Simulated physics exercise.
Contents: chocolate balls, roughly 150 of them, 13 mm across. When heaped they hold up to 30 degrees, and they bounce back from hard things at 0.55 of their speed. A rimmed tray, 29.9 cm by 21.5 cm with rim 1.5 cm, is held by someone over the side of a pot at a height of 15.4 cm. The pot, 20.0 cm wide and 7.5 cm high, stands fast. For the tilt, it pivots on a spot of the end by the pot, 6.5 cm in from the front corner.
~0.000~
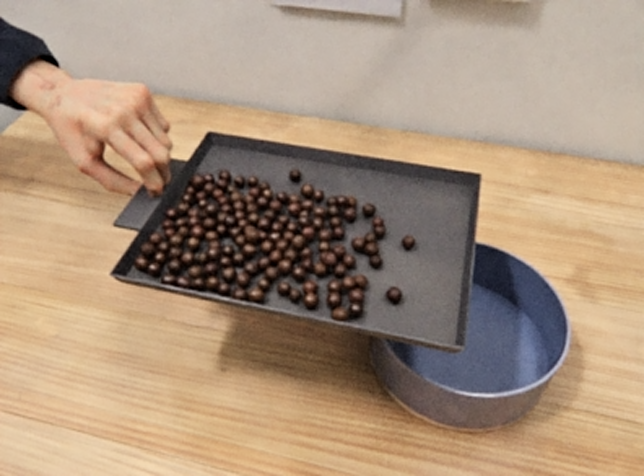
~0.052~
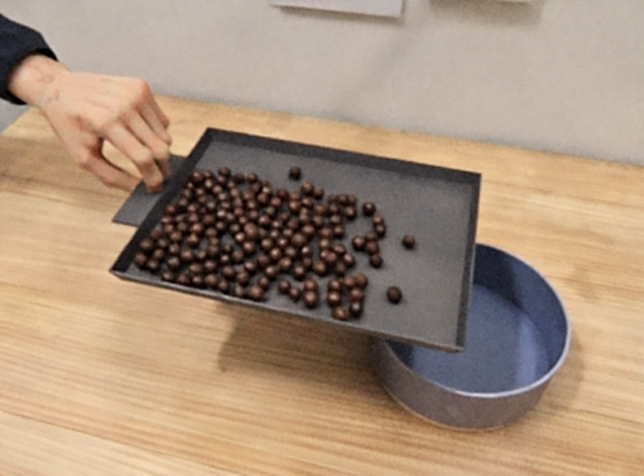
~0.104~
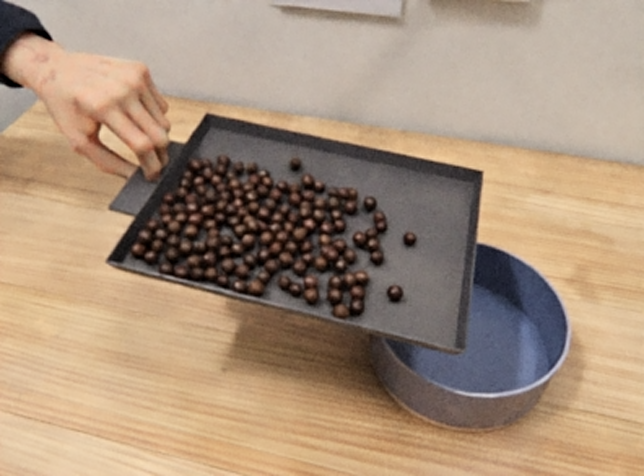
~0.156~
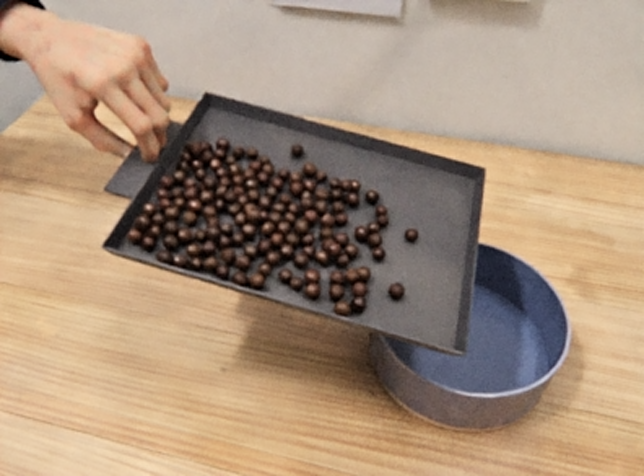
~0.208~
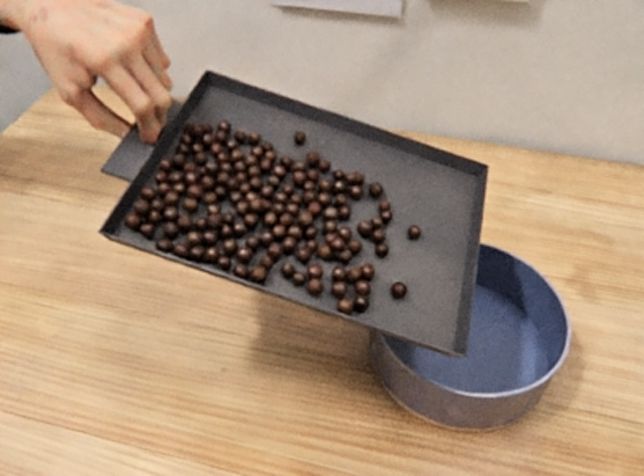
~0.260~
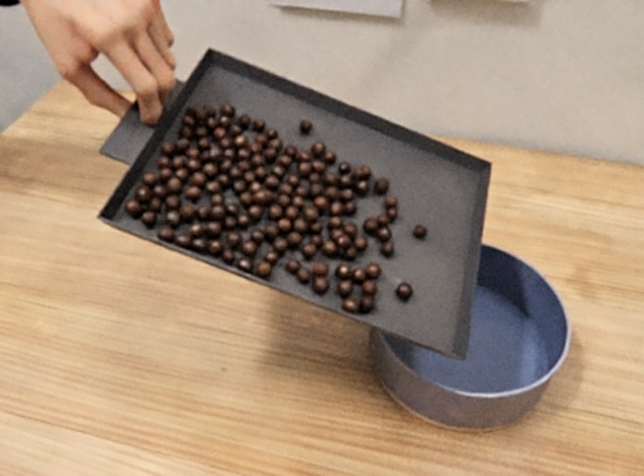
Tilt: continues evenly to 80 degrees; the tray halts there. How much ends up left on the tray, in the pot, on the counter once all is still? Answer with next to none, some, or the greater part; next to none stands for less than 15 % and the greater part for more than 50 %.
Left on the tray: Next to none; pot: Some; counter: The greater part.
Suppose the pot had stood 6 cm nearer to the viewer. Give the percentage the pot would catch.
Then roughly 90 percent would land in it.
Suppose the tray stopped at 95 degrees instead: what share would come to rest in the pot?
35 %.
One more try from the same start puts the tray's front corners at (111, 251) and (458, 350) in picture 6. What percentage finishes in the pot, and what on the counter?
Pot 15, counter 85.
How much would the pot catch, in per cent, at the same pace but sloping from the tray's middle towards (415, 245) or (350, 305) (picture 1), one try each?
Approximately 70 percent, then 5 percent.
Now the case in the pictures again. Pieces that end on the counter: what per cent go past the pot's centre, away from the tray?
About 80 %.
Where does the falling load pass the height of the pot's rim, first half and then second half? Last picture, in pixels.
The first half passes near (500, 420) and the second half near (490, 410).
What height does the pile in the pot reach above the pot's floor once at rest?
My guess is around 1.5 centimetres.
After 0.58 s, tilt 49 degrees; the tray holds 95 %, the pot 0 %.
After 0.79 s, tilt 69 degrees; the tray holds 45 %, the pot 5 %.
After 1.11 s, tilt 80 degrees; the tray holds 5 %, the pot 30 %.
At rest (2.0 s), tray 0 %, pot 30 %, counter 70 %.
